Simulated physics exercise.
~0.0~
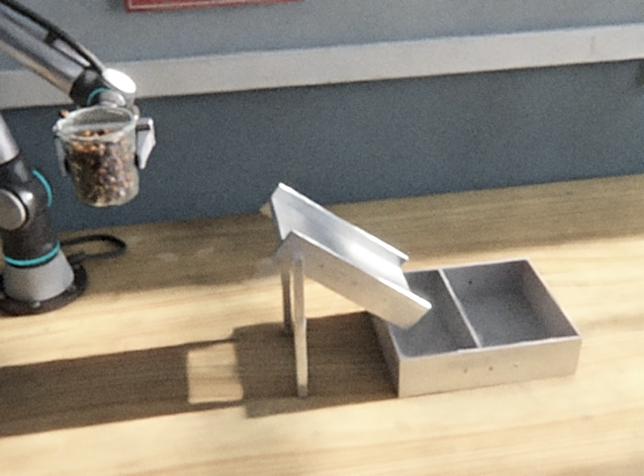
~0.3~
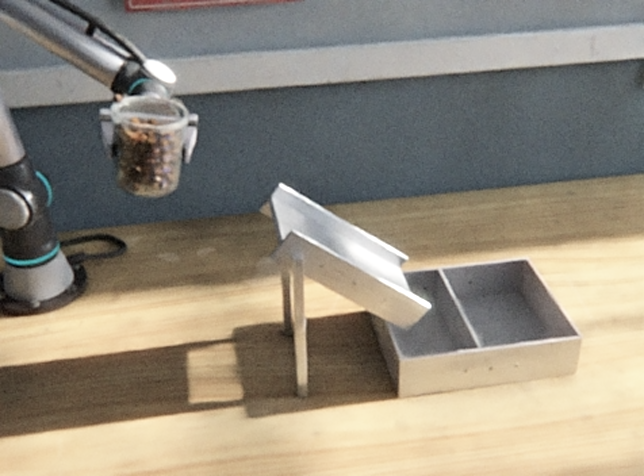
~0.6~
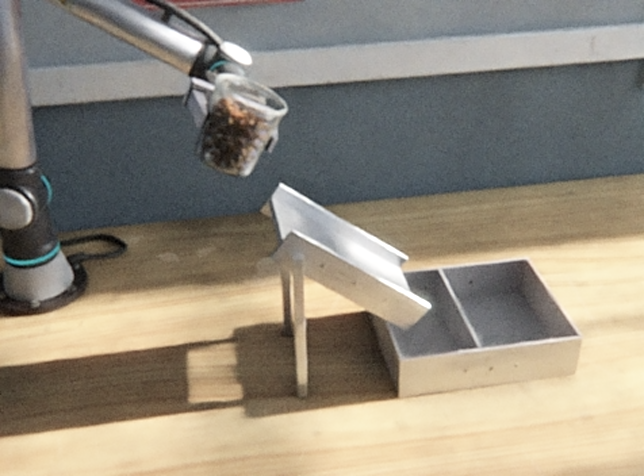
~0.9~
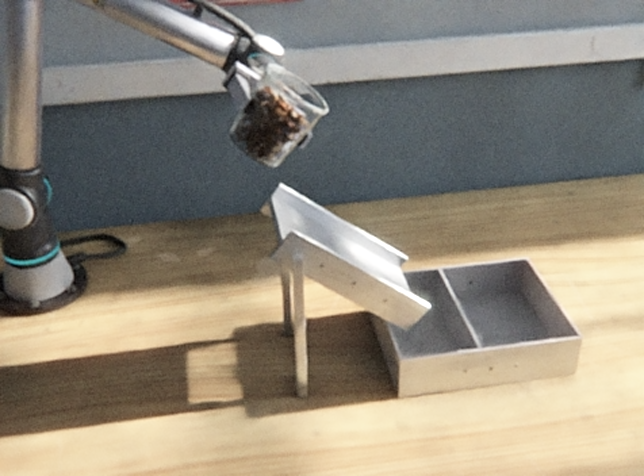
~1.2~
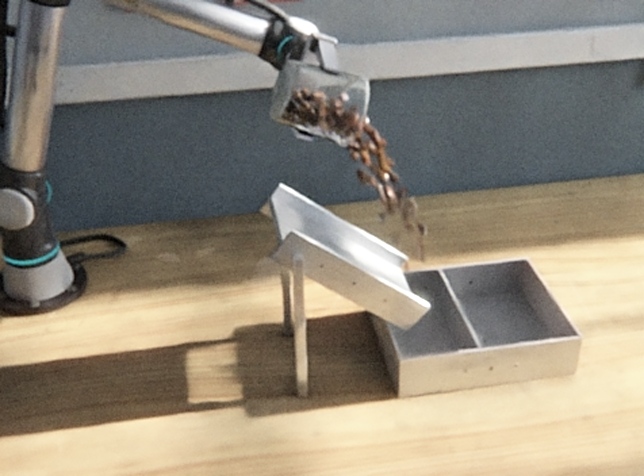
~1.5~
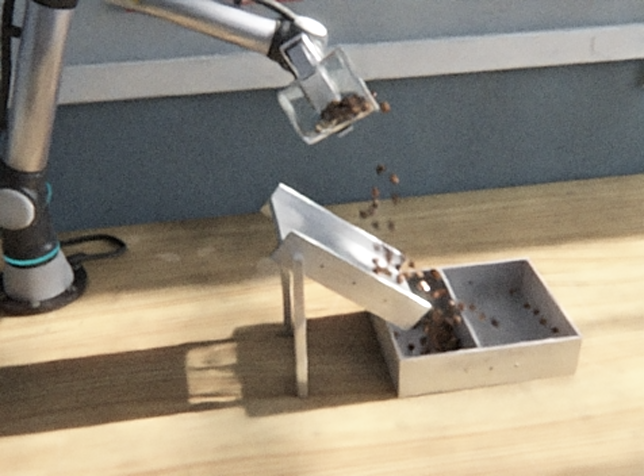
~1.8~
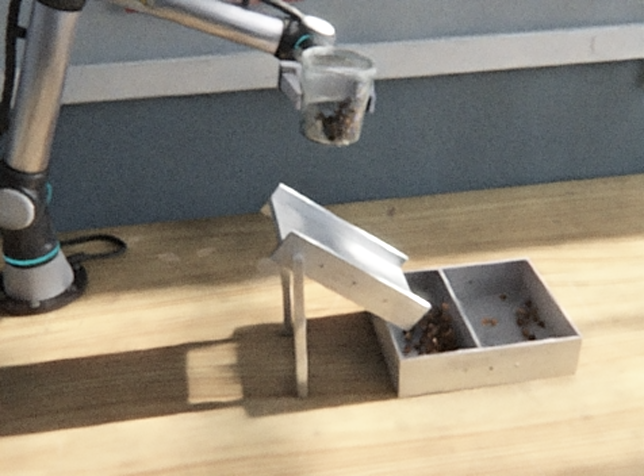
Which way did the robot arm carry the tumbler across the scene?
The arm carried the tumbler to the right, toward the chute and the divided tray.
